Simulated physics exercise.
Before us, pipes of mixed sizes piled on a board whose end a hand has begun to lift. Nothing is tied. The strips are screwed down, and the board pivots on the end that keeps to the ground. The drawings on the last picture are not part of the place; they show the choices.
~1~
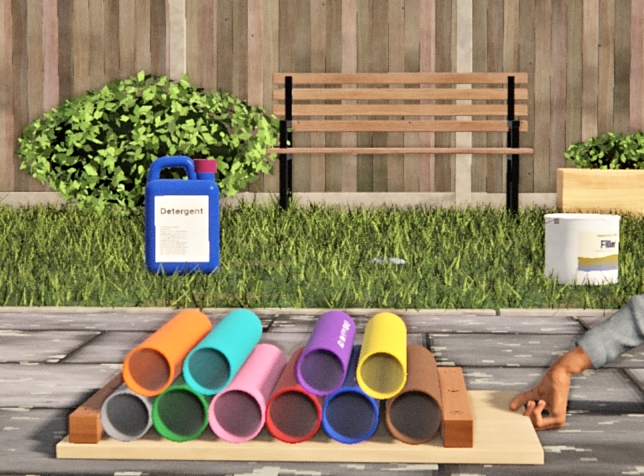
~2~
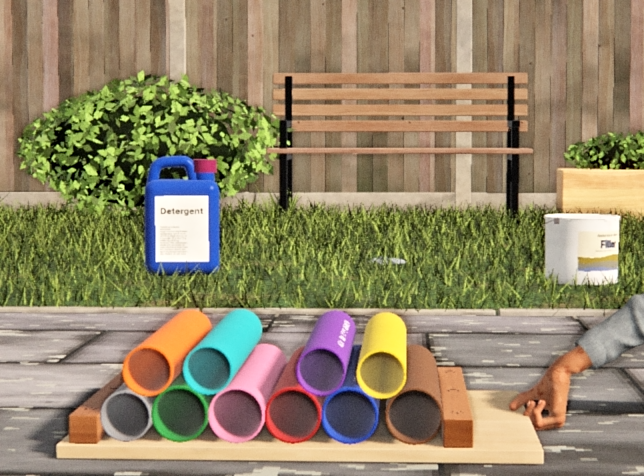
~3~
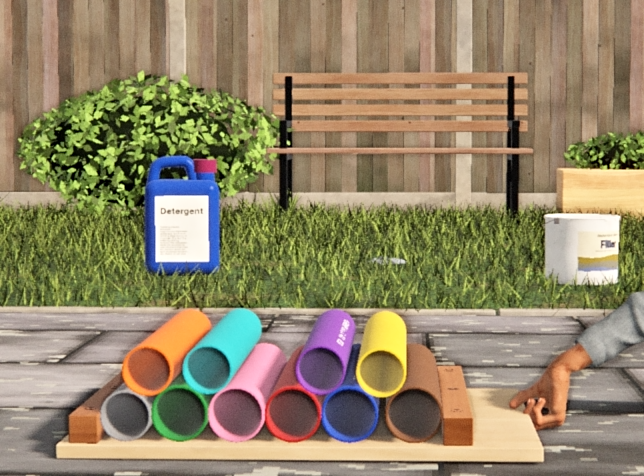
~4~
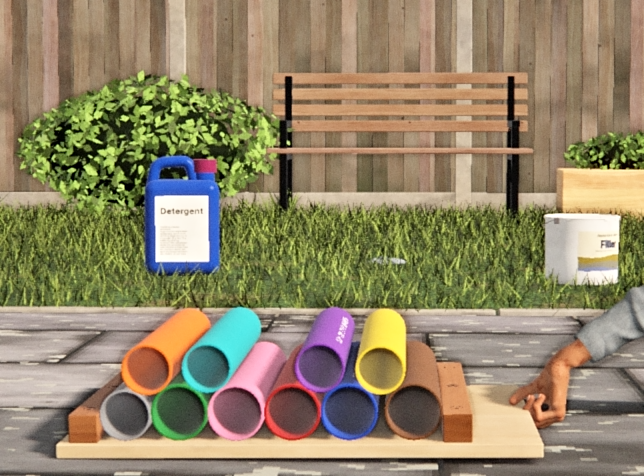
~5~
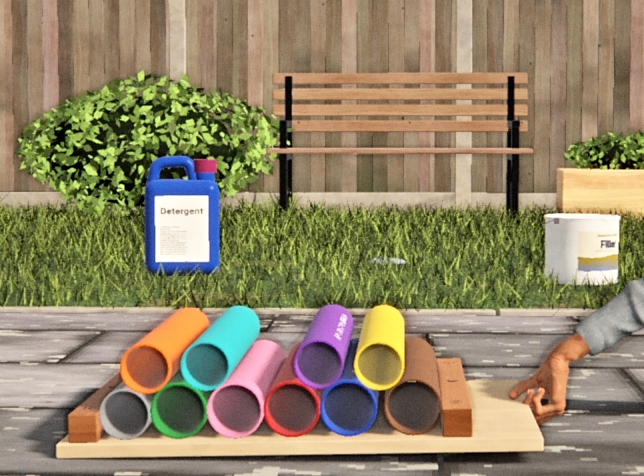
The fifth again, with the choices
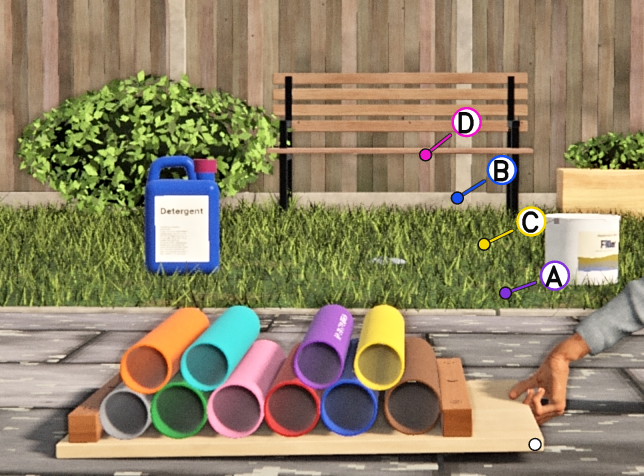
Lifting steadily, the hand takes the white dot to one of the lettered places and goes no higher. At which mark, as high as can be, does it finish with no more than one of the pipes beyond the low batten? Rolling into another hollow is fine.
Mark C is as high as it can go.
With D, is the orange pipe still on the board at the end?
No, with D.
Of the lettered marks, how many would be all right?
Two of them.
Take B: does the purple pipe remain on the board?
No, with B.
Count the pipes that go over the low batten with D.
The count is four.
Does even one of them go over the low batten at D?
Yes, at D.
On the marked copy, A at (505, 293); B at (458, 198); C at (484, 244); D at (426, 155); the white dot at (535, 445).
With C. Early on, board at 16°.
Further on, board at 26°.
At the end, board at 26°, one over the low batten (orange).
As for the rest, A none over the low batten; B four over the low batten (yellow, turquoise, orange, purple); D four over the low batten (yellow, turquoise, orange, purple).
